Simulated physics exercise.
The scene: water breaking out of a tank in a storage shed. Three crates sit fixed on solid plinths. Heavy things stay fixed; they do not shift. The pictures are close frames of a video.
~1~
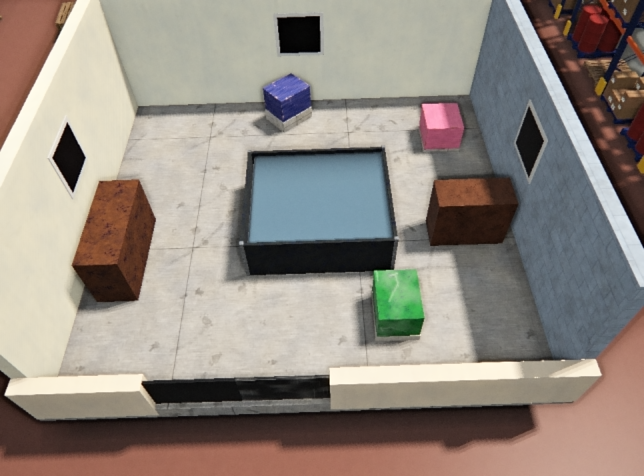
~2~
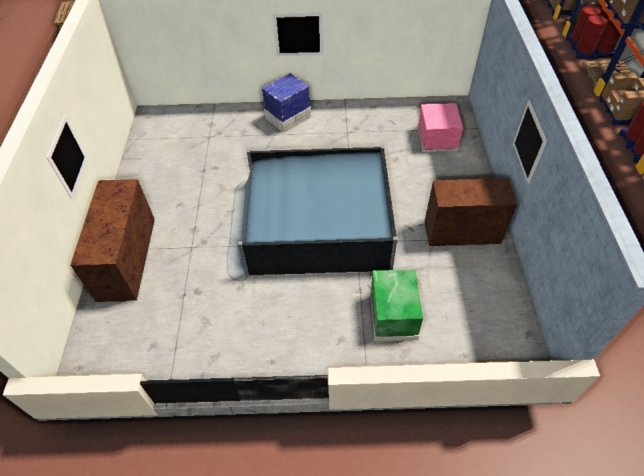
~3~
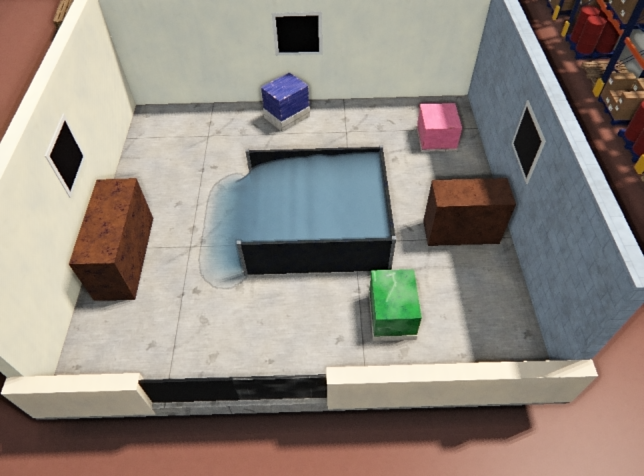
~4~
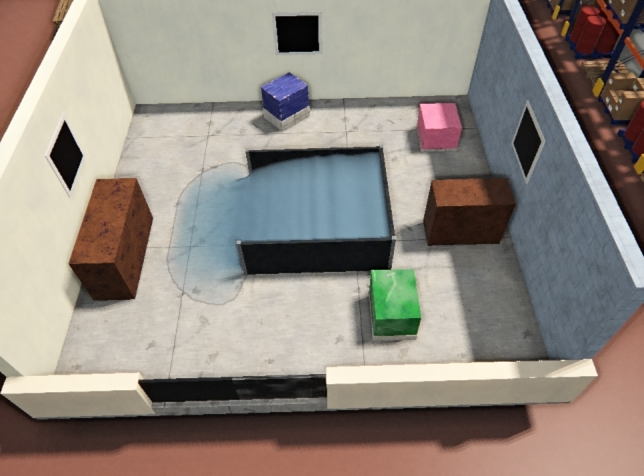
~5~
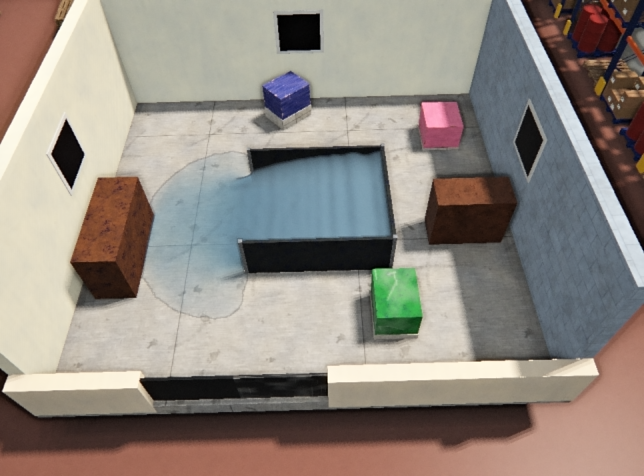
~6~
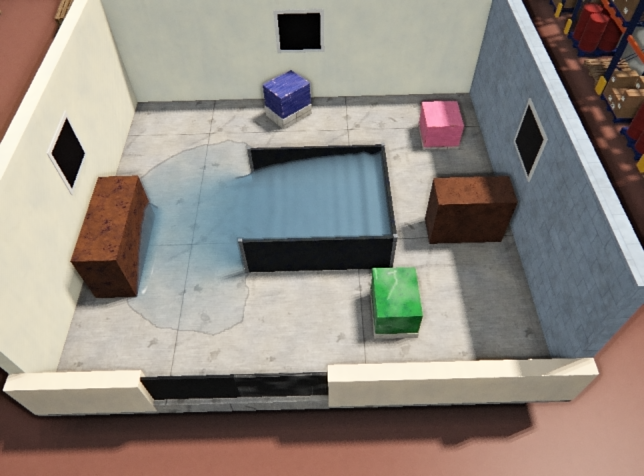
At the start, an open tank of still water sits in a walled room among brown, blue, pink and green blocks. Water then pours out through the tank's left side, spreads across the grey floor in a widening rounded sheet, and reaches the brown block on the left.
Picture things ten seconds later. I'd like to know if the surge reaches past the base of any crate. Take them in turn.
Here is how it goes: The green crate is reached; the pink crate is reached; the blue crate is reached.
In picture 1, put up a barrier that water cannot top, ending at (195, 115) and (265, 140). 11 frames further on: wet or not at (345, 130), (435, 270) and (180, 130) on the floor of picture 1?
Outcome by spot, in order - unwatered, unwatered, watered.
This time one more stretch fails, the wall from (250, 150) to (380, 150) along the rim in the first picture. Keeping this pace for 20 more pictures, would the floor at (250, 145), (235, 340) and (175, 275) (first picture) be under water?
One after the other: Flooded, free of water, free of water.
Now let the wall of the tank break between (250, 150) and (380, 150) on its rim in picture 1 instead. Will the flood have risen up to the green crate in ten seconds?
Taking them one by one, the green crate stays clear.
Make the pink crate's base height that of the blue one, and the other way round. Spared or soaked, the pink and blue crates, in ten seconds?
Pink stays clear, blue gets flooded.
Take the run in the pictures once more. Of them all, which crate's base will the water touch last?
That's the pink one.
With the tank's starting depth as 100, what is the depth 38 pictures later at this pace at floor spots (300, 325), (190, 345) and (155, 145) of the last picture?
Respectively 10, 12 and 18 per cent.
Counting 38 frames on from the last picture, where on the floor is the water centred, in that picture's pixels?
It's close to (249, 217).
A moment on, water covers 30 % of the floor; the green crate not reached, the pink crate not reached, the blue crate not reached.
Next, water covers 35 % of the floor; the green crate not reached, the pink crate not reached, the blue crate not reached.
Then, water covers 50 % of the floor; the green crate water round its plinth, the pink crate not reached, the blue crate water round its plinth.
Later, water covers 90 % of the floor; the green crate water round its plinth, the pink crate water round its plinth, the blue crate water round its plinth.
In the end, water covers 100 % of the floor; the green crate was topped, the pink crate was topped, the blue crate was topped.
